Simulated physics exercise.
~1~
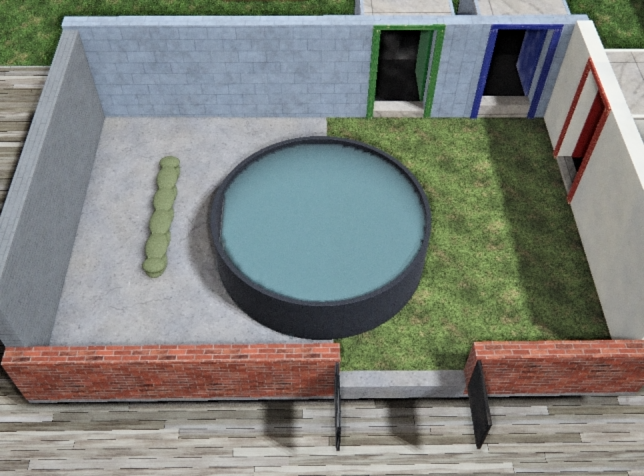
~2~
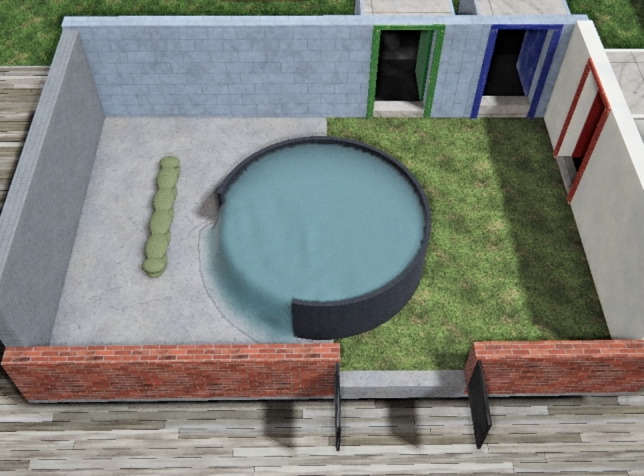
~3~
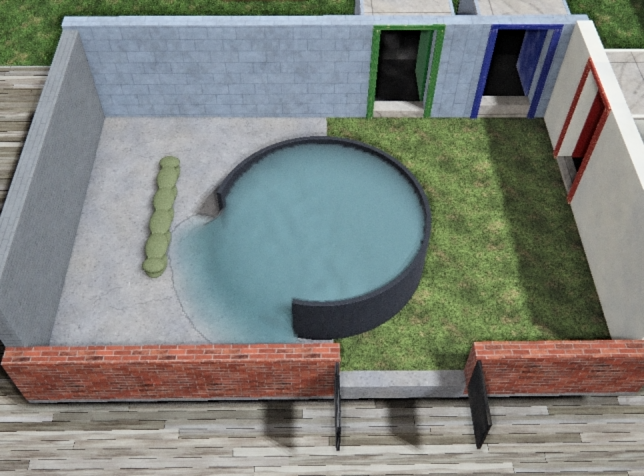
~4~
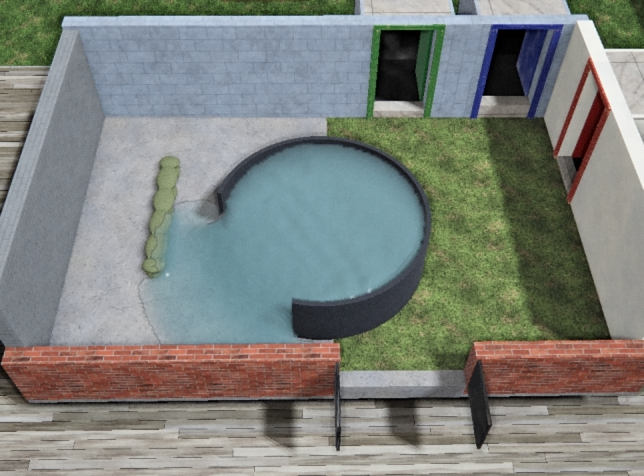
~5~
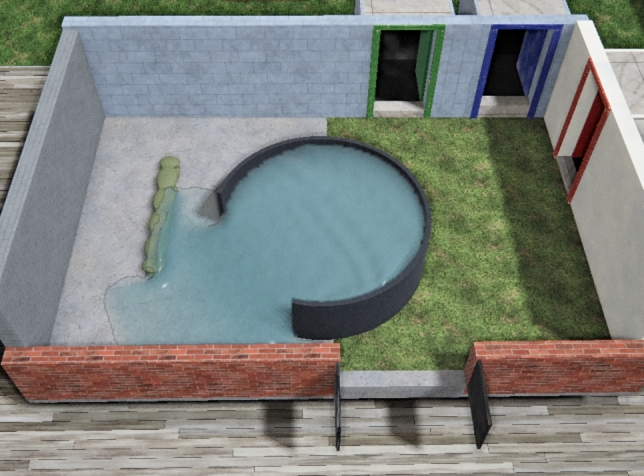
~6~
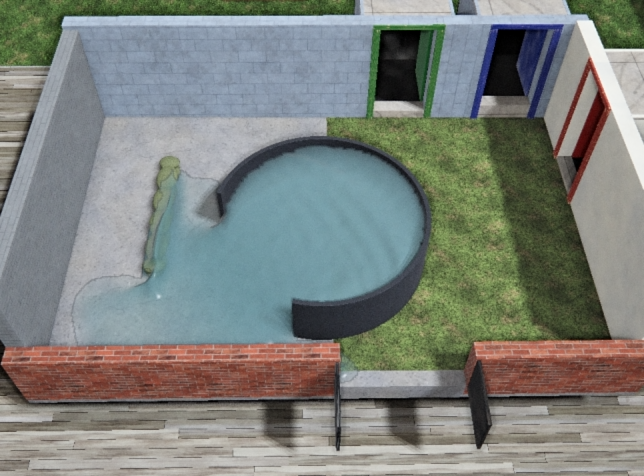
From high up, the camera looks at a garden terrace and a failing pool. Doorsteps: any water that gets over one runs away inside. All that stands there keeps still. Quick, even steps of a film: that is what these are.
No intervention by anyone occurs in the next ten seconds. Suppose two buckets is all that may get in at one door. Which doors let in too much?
In turn: The red door lets in too much; the green door is fine; the blue door is fine.
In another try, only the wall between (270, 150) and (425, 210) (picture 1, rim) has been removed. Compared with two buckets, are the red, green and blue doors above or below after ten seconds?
Here's how it goes: The red door overshoots, the green door overshoots, the blue door overshoots.
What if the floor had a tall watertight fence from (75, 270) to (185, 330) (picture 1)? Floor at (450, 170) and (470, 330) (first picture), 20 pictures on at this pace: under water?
Going in the order asked: Parched, inundated.
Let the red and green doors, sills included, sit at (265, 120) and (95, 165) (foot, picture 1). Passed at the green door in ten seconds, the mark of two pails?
Result - green crosses the line.
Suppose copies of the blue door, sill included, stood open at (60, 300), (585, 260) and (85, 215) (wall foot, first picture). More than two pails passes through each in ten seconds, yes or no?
Taken in sequence, they go: Exceeded, not exceeded, not exceeded.
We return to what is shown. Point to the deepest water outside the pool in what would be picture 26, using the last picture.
I would choose the pixel (126, 122).
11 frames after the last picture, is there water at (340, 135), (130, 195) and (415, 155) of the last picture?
Lab note, in the order given: Unwetted, wet through, unwetted.
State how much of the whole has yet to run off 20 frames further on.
Roughly 100 percent.
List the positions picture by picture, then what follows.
In the first picture, still water in the pool at (321, 217).
In the second picture, water pours out at (230, 280) and has run to a hidden place.
In the third picture, water pours out at (231, 283) and has run to (197, 219).
In the fourth picture, the front is at (179, 208), out from the gap at (231, 285).
In the fifth picture, water pours out at (231, 285) and has run to (178, 191).
In the sixth picture, water pours out at (231, 285) and has run to (180, 174).
A moment on, water covers 35 % of the floor; the red door not reached, the green door not reached, the blue door not reached.
Next, water covers 45 % of the floor; the red door not reached, the green door not reached, the blue door not reached.
Then, water covers 60 % of the floor; the red door not reached, the green door wet at the sill, nothing in, the blue door not reached.
Later, water covers 95 % of the floor; the red door wet at the sill, nothing in, the green door under two buckets in, the blue door wet at the sill, nothing in.
In the end, water covers 95 % of the floor; the red door far over two buckets in, the green door under two buckets in, the blue door wet at the sill, nothing in.
